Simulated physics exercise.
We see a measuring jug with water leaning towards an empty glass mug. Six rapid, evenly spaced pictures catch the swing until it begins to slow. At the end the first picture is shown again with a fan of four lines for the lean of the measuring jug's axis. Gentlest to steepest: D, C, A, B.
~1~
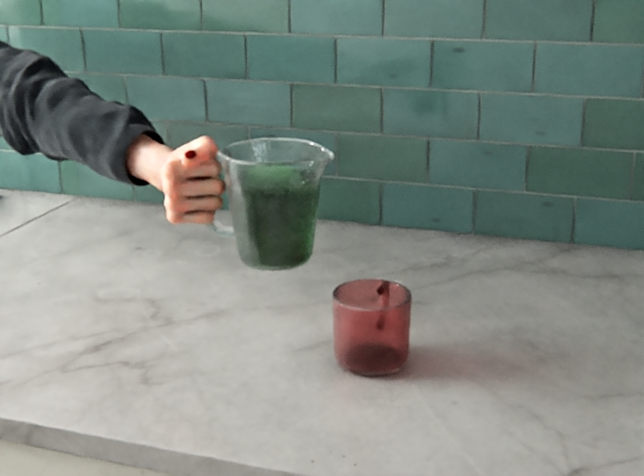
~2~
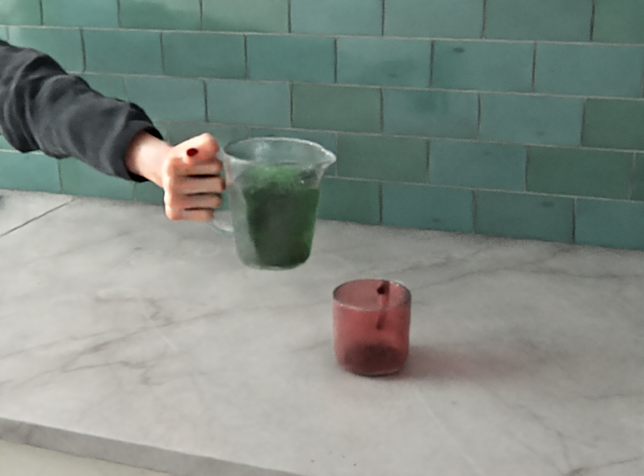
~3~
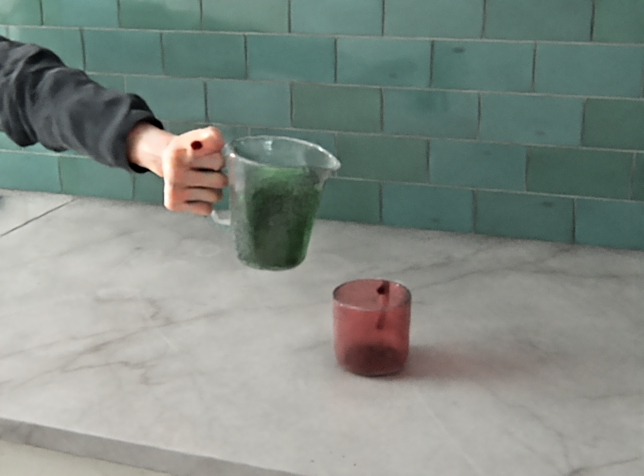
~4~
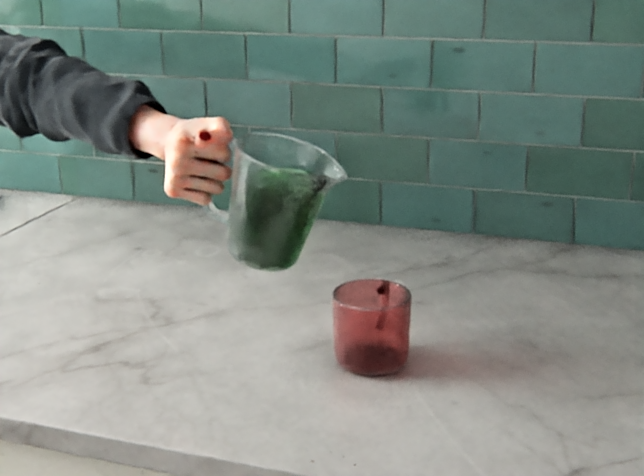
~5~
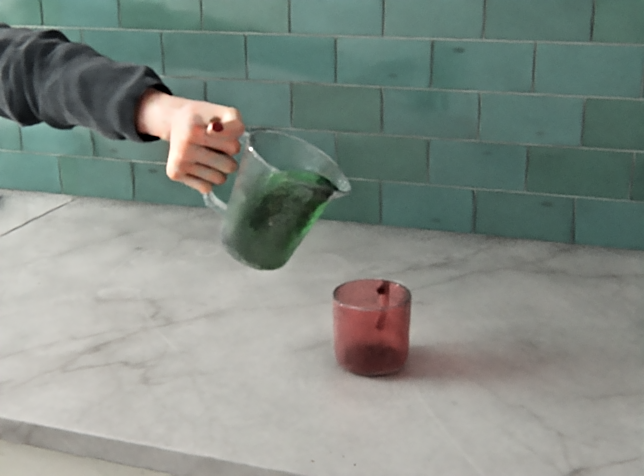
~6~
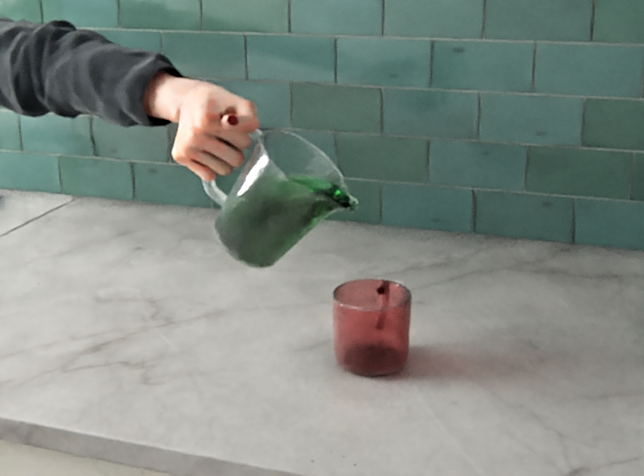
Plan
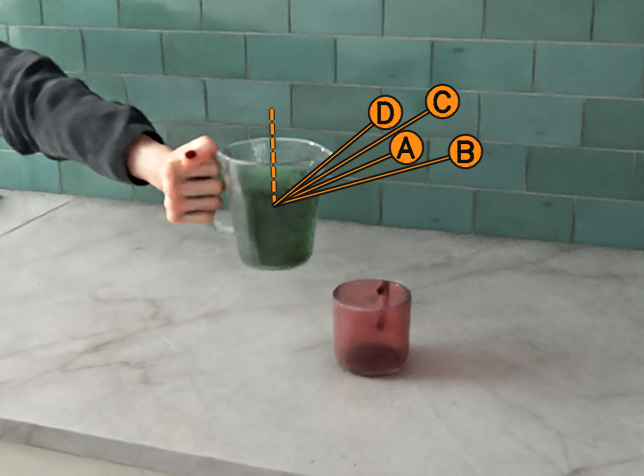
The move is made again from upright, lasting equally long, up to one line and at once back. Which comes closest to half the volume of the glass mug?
Go for C.
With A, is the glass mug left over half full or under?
Over half.
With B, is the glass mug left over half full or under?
Over.
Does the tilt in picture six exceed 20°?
Yes, it does.
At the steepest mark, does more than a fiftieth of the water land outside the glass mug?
Yes, it does.
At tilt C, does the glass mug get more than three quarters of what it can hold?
No.
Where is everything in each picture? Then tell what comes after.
In the first frame, upright, lip at (332, 158); rim of the glass mug round (372, 293); nothing has left yet.
In the second frame, upright, lip at (333, 160); nothing has left yet.
In the third frame, tipped about 7°, lip at (338, 167); nothing has left yet.
In the fourth frame, tipped about 16°, lip at (344, 178); nothing has left yet.
In the fifth frame, tipped about 26°, lip at (349, 192); nothing has left yet.
In the sixth frame, tipped about 37°, lip at (351, 207); water is over the lip, down to (351, 207).
In orange, A at (391, 154); B at (449, 157); C at (428, 111); D at (372, 124).
With A, the glass mug ends with about 71 % of what it can hold.
With B, the glass mug ends with about 77 % of what it can hold; 13 % of the water is spilt.
With C, the glass mug ends with about 52 % of what it can hold.
With D, the glass mug ends with about 34 % of what it can hold.
